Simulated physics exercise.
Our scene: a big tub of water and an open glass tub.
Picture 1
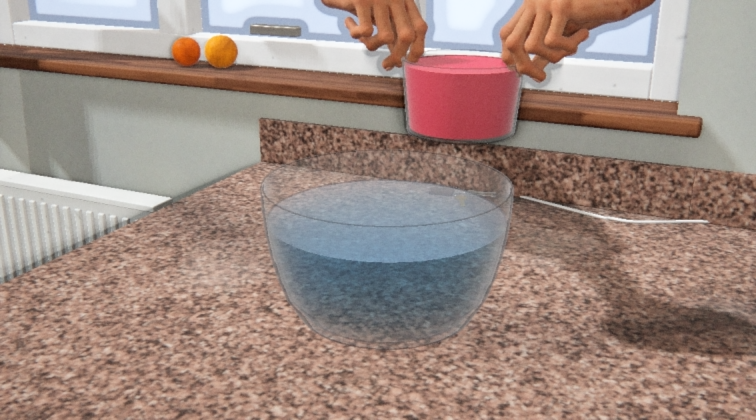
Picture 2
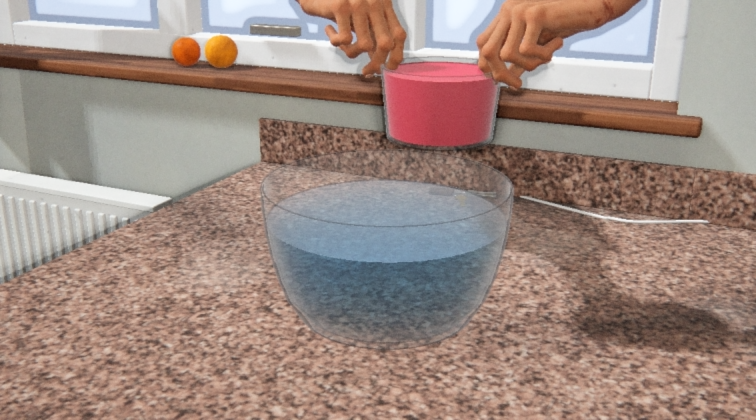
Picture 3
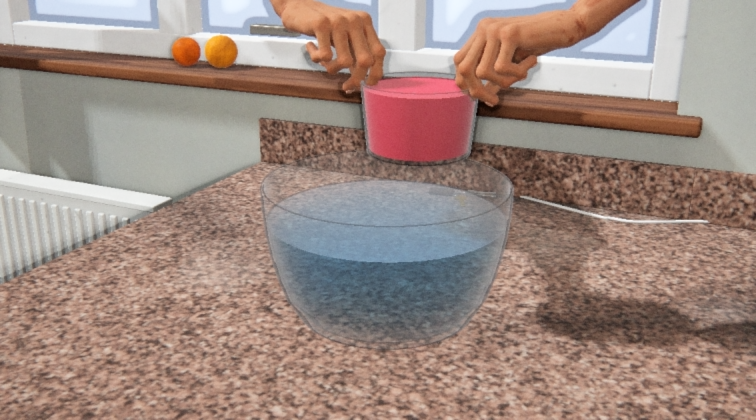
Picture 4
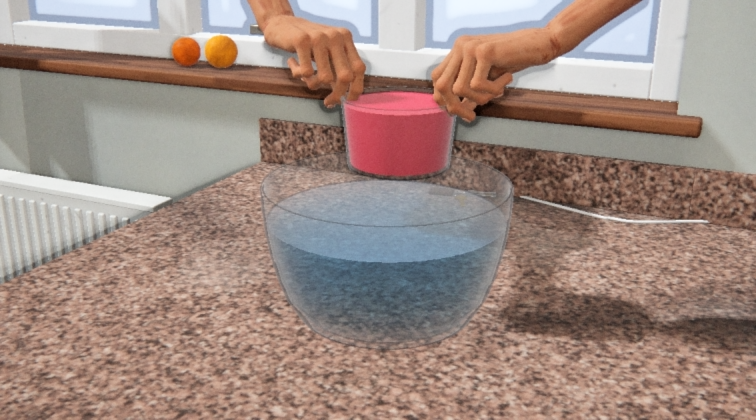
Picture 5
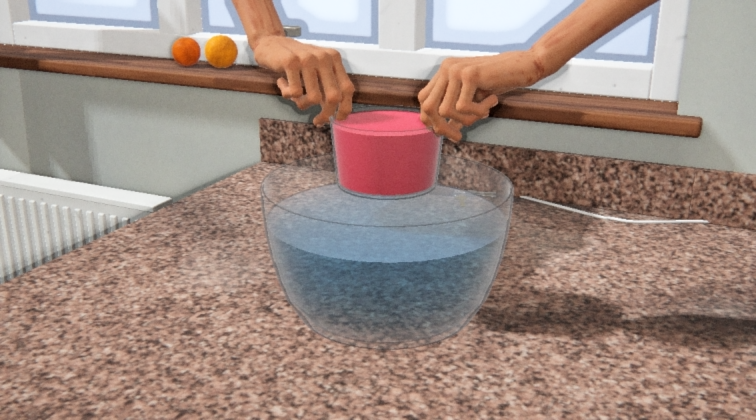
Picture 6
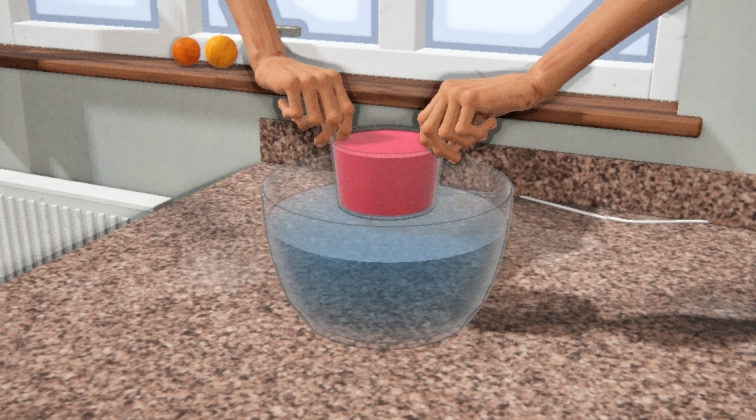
Two hands held a clear tub nearly full of something pink, moved it left and lowered it bit by bit until it was just over the blue water in a big glass bowl.
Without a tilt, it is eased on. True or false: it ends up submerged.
True.
Shortly, the tub dips into the water.
Then, water pours in over its rim.
At the finish, the tub lies on the bottom.
